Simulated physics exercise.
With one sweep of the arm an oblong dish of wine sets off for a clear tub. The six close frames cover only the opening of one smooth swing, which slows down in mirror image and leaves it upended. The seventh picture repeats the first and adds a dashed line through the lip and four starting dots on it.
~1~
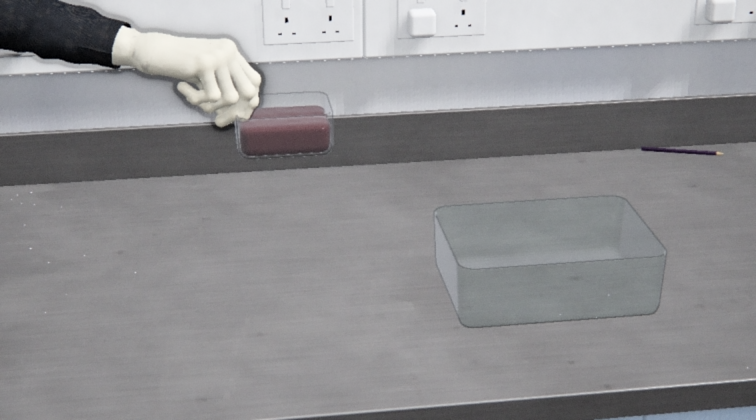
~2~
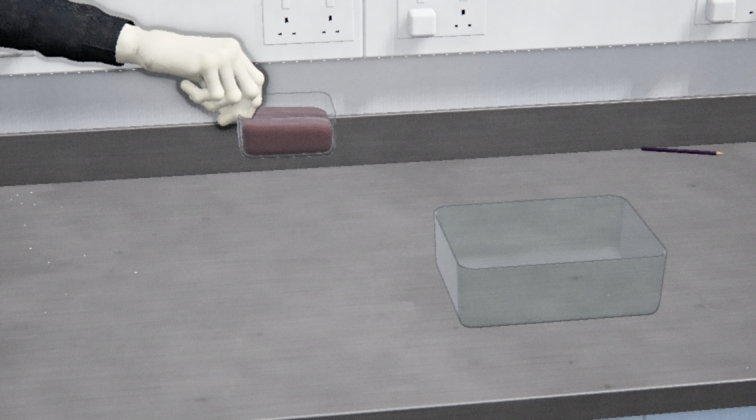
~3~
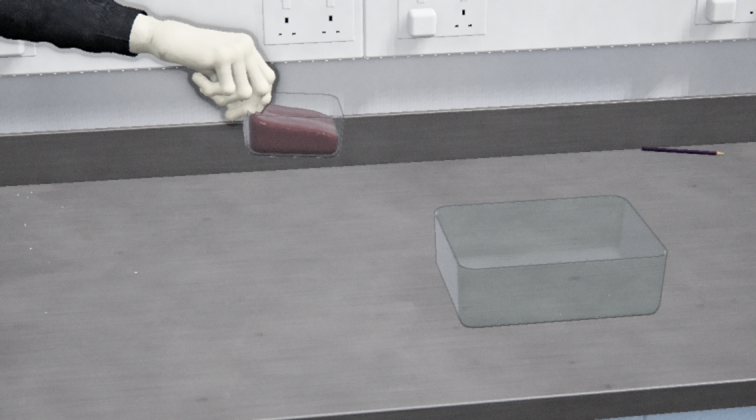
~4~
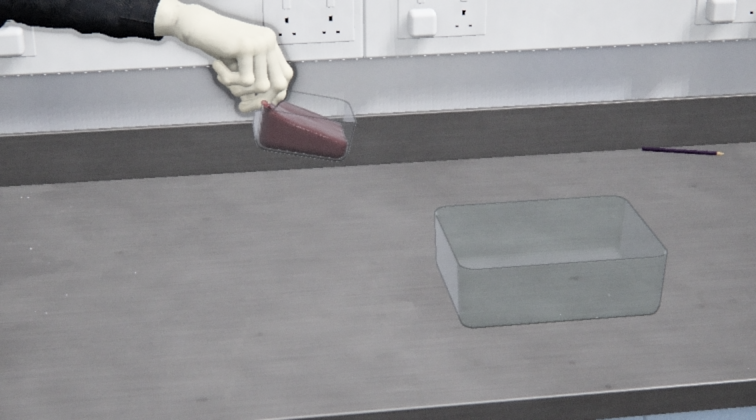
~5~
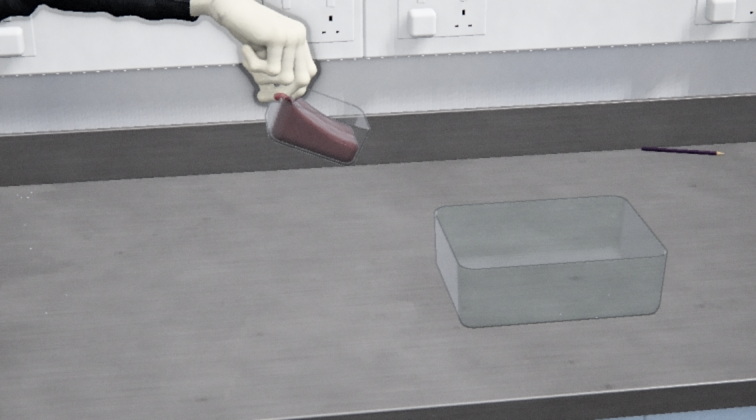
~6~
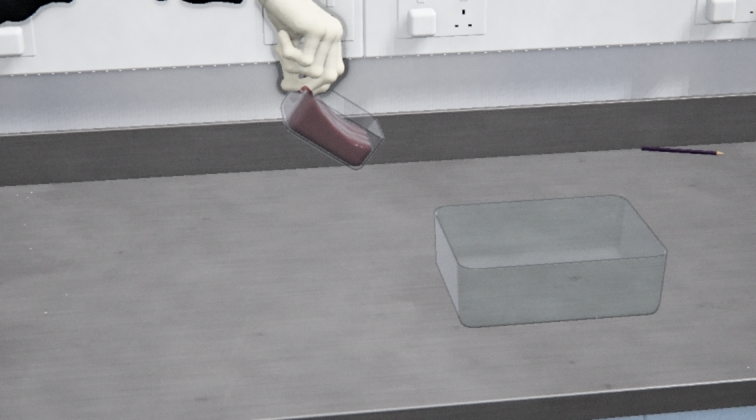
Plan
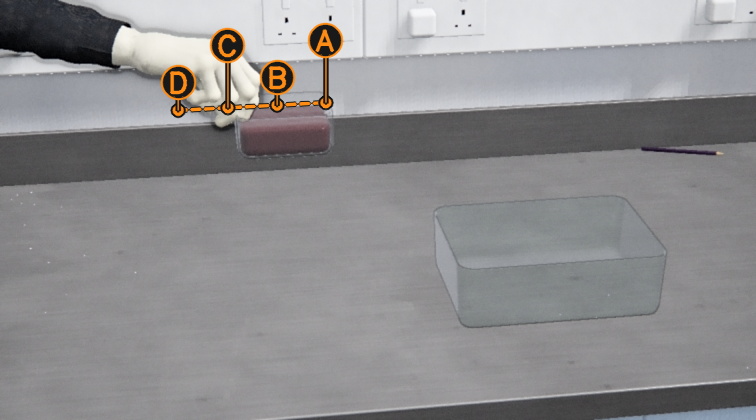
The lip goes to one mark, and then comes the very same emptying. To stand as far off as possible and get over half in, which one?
Use place B.
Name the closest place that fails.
That is place C.
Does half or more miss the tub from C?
Yes, it does.
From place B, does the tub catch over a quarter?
Yes, clearly.
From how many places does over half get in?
Two.
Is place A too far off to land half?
No, that is safe.
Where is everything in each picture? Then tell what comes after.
The first frame shows upright, lip at (327, 102); tub from (458, 325) to (658, 310); nothing has left yet.
The second frame shows upright, lip at (330, 103); nothing has left yet.
The third frame shows tipped about 5°, lip at (338, 106); nothing has left yet.
The fourth frame shows tipped about 13°, lip at (351, 111); nothing has left yet.
The fifth frame shows tipped about 23°, lip at (365, 119); wine is over the rim, down to (275, 92).
The sixth frame shows tipped about 35°, lip at (379, 127); wine is over the rim, down to (292, 95).
In orange, A at (325, 102); B at (277, 105); C at (227, 107); D at (178, 110).
If A is chosen, about 76 % lands in the tub, 12 % falls short and 12 % goes beside or beyond.
If B is chosen, about 73 % lands in the tub, 20 % falls short and 7 % goes beside or beyond.
If C is chosen, about 20 % lands in the tub, 75 % falls short and 5 % goes beside or beyond.
If D is chosen, about 0 % lands in the tub, 97 % falls short and 3 % goes beside or beyond.
